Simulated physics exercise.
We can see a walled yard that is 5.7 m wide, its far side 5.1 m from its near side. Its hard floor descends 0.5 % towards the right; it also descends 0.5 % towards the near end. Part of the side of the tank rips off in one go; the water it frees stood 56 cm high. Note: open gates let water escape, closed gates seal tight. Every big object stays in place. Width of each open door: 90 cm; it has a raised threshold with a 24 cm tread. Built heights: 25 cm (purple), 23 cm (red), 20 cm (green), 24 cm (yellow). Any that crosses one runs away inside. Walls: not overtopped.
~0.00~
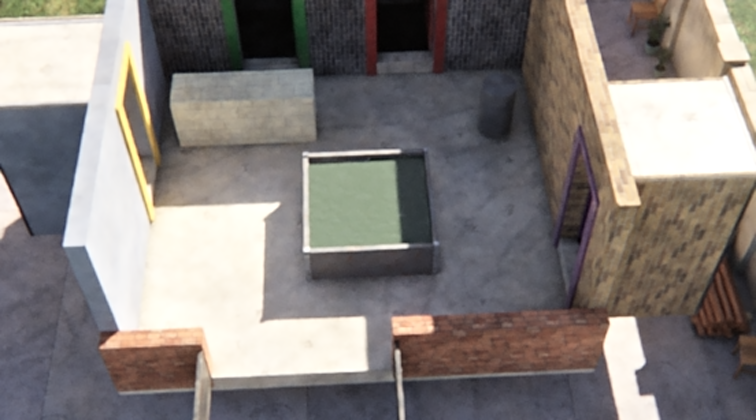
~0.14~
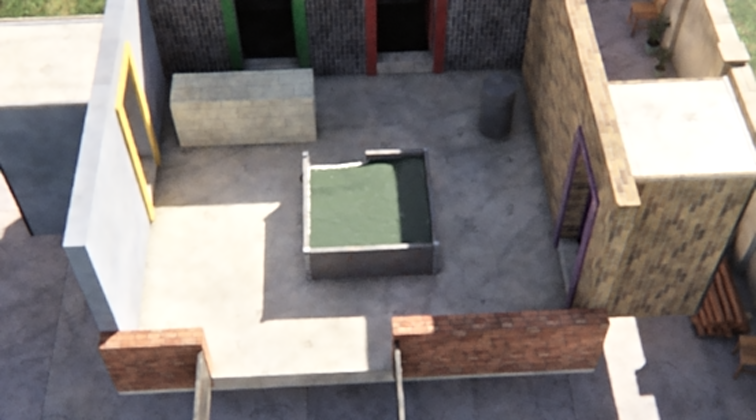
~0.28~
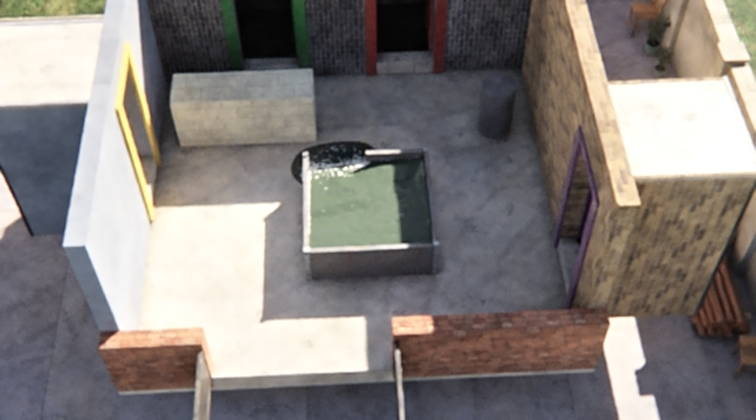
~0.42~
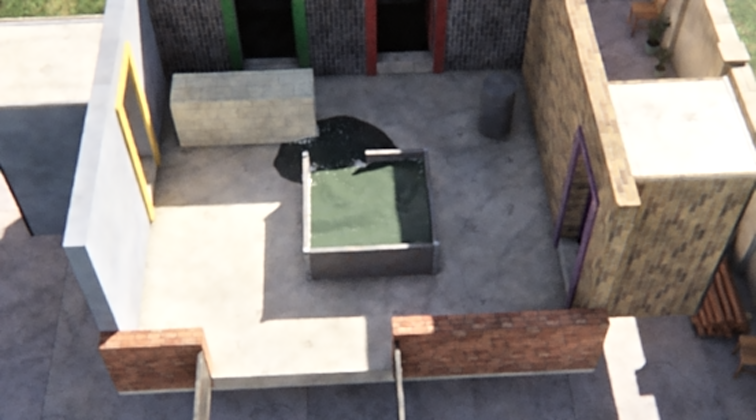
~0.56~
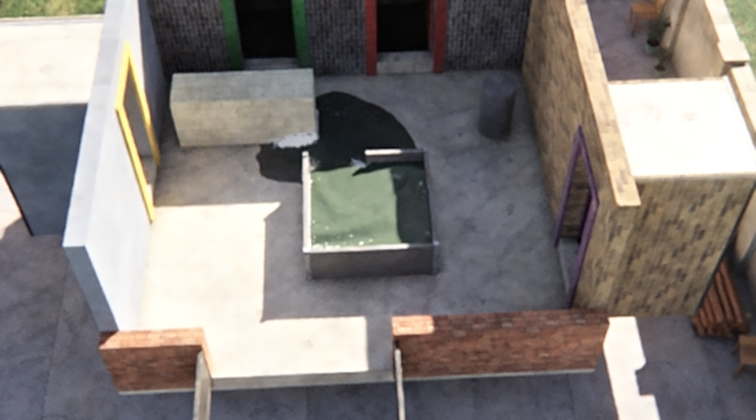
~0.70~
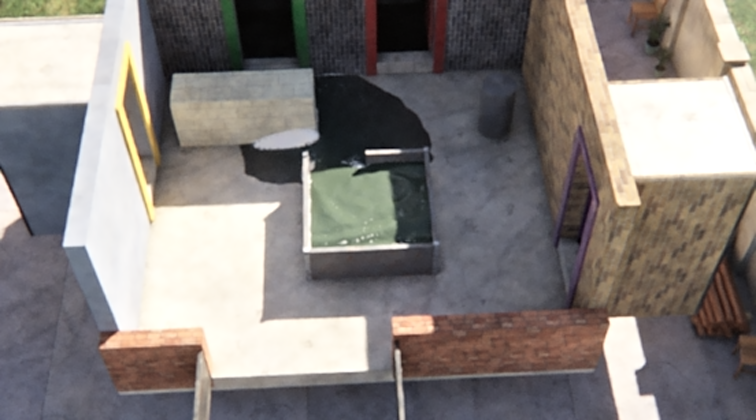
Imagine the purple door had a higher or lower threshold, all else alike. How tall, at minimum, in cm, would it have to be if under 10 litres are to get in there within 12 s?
It would need to be about 6 cm tall.
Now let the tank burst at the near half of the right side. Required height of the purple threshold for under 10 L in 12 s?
At least roughly 26 centimetres tall.
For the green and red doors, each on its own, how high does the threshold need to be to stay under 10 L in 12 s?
About 7.5 cm at green and about 16 cm at red.
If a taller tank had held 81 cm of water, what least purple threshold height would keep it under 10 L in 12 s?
Roughly 9.0 centimetres.
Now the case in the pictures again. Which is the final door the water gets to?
It's the purple door.
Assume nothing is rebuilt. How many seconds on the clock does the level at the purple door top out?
Approximately 10.0 s.
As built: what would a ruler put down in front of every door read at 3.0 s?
Centimetres: Purple = 0, red = 14, green = 7, yellow = 12.
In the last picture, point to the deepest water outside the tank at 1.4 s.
Near pixel (315, 146).
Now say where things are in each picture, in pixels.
The tank at (369, 202) is whole and still, 56 cm deep; the purple door at (574, 230) is dry, in the first frame.
The gap is on the far side, the front 0.3 m out at a hidden place; the back of the tank holds 56 cm, in the second frame.
The gap is on the far side, the front 0.7 m out at (323, 148); the back of the tank holds 56 cm, in the third frame.
The front is at (331, 122), 1.2 m from the gap on the far side; 1.5 m2 of floor is wet, 56 cm left at the back, in the fourth frame.
The gap is on the far side, the front 1.8 m out at (330, 96); the back of the tank holds 52 cm, in the fifth frame.
The gap is on the far side, the front 2.2 m out at (314, 78); the back of the tank holds 47 cm; 2.8 m in a straight line remain to the purple door at (574, 230), in the sixth frame.
After 1.4 s water covers 20 % of the floor, deepest (37 cm) near (315, 146); it has not reached the purple door.
After 3.0 s water covers 45 % of the floor, deepest (23 cm) near (516, 71); it has not reached the purple door.
After 12.0 s water covers 95 % of the floor, deepest (9 cm) near (444, 350); 8 cm at the purple door, 0 litres in over its 25 cm threshold.
At the purple door as built, the water arrived by 4.0 s and peaked near 9 cm at 10.2 s.
Run again over the same 12 s with other heights there, 20 litres in over 5 cm, 1 litre over 8 cm. The limit of 10 litres is kept from about 6 cm up.
